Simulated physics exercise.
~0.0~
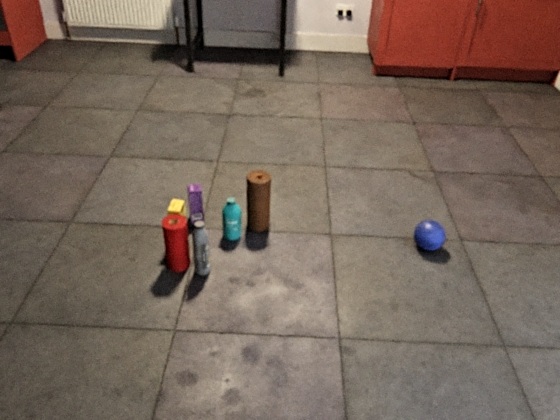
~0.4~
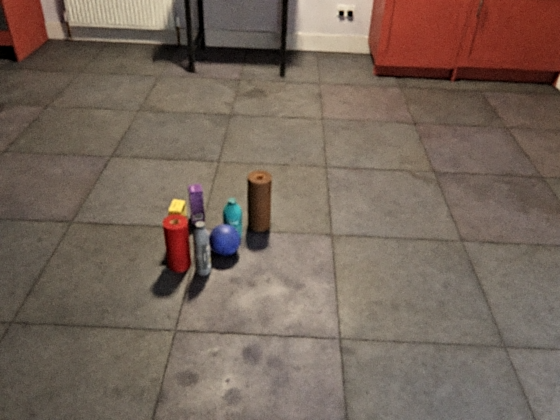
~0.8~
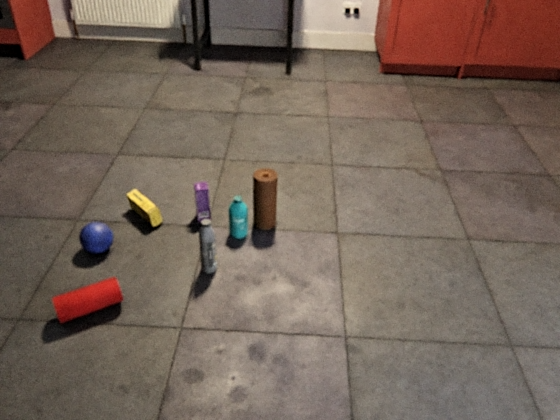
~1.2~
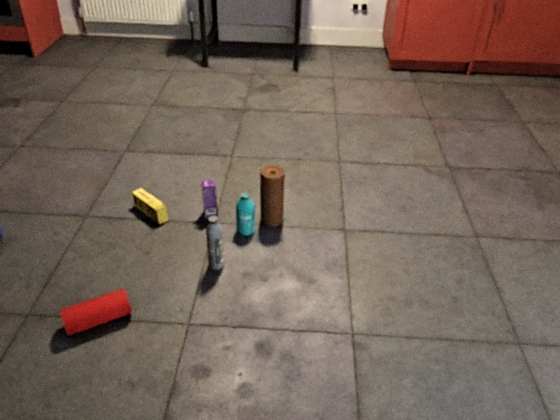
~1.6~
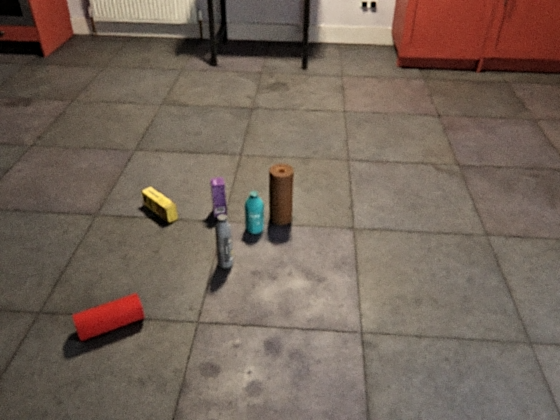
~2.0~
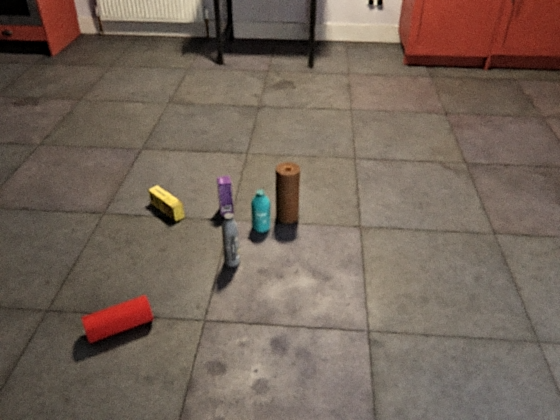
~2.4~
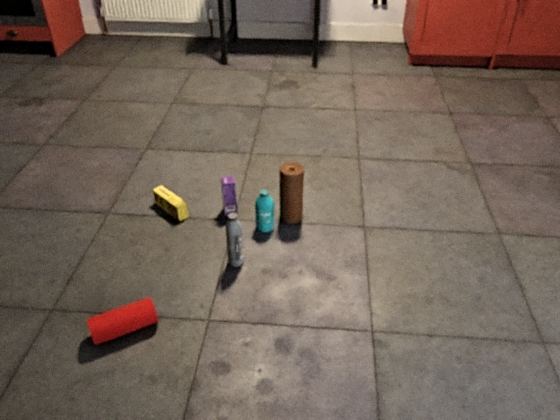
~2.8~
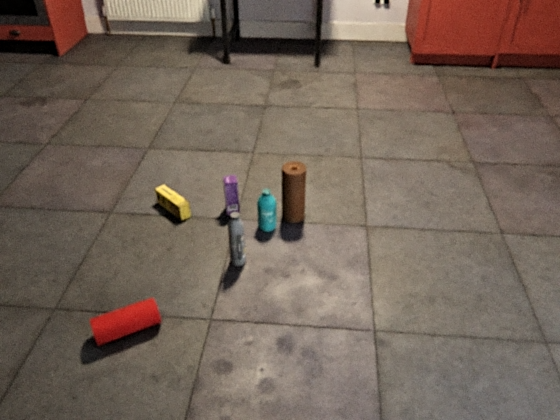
On a grey tiled floor, a blue ball rolls left into grouped household objects, toppling a red roll and a yellow carton.
